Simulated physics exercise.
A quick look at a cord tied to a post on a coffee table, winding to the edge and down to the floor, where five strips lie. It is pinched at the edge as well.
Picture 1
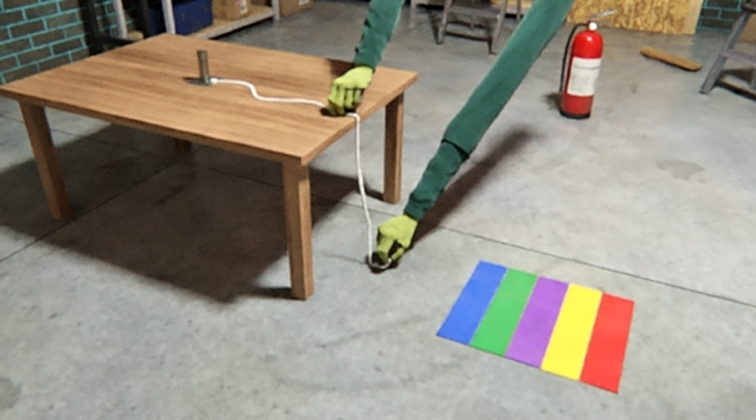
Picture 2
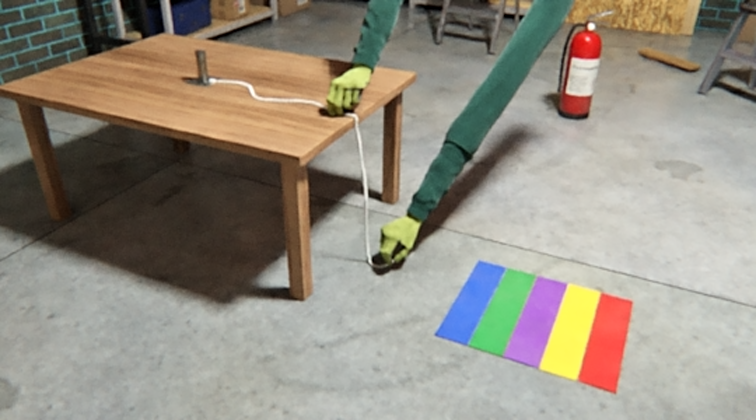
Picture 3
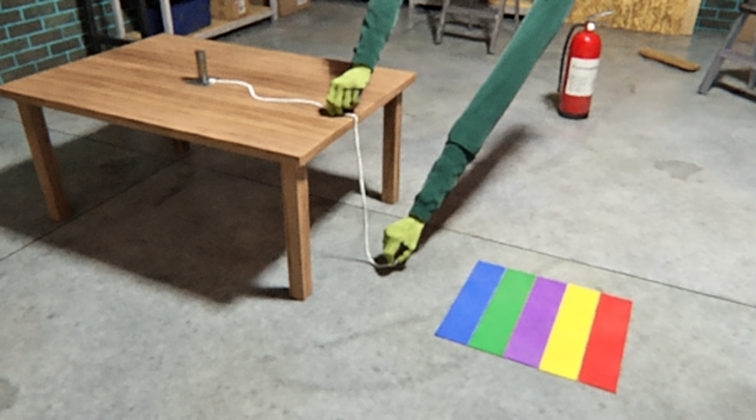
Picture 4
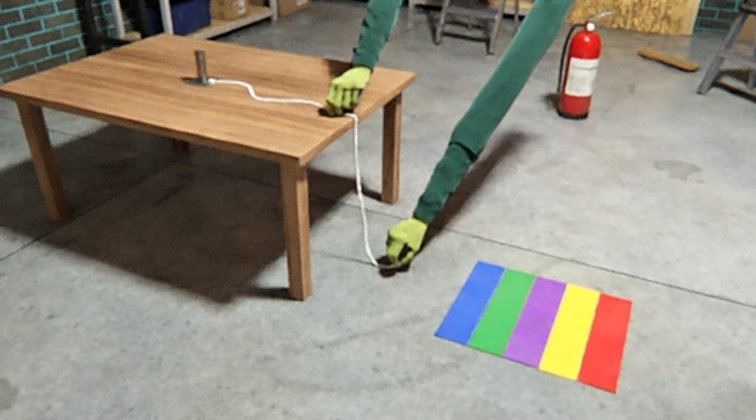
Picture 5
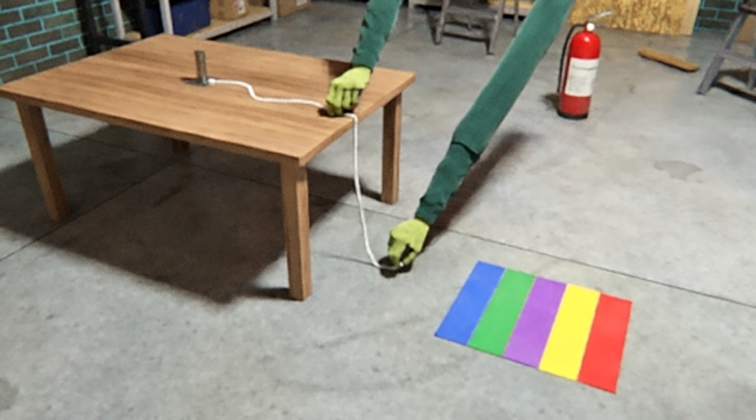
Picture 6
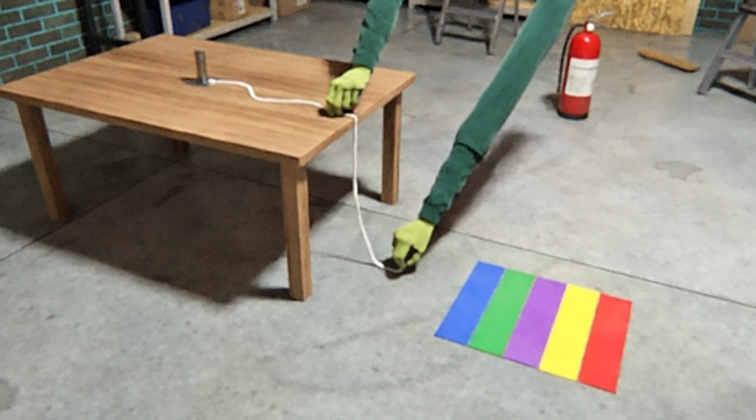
A green-gloved hand near the floor holds the lower end of a white cord and shifts it slightly to the right, toward the side with five coloured strips. The other hand stays at the table edge, pinching the cord, which still winds back to the small post on the tabletop.
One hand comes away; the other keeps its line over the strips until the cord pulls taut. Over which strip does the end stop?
The end stops over the green strip.
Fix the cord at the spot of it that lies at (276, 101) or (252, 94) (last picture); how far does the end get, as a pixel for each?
About (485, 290) and (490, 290).
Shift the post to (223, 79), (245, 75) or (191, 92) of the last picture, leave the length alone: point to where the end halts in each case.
In that order: (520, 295), (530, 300) and (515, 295).
Soon after, end near (441, 275); short of the strips.
After that, end near (480, 286); over blue.
At the stop, end near (503, 293); over green. It gets as far as the green strip.
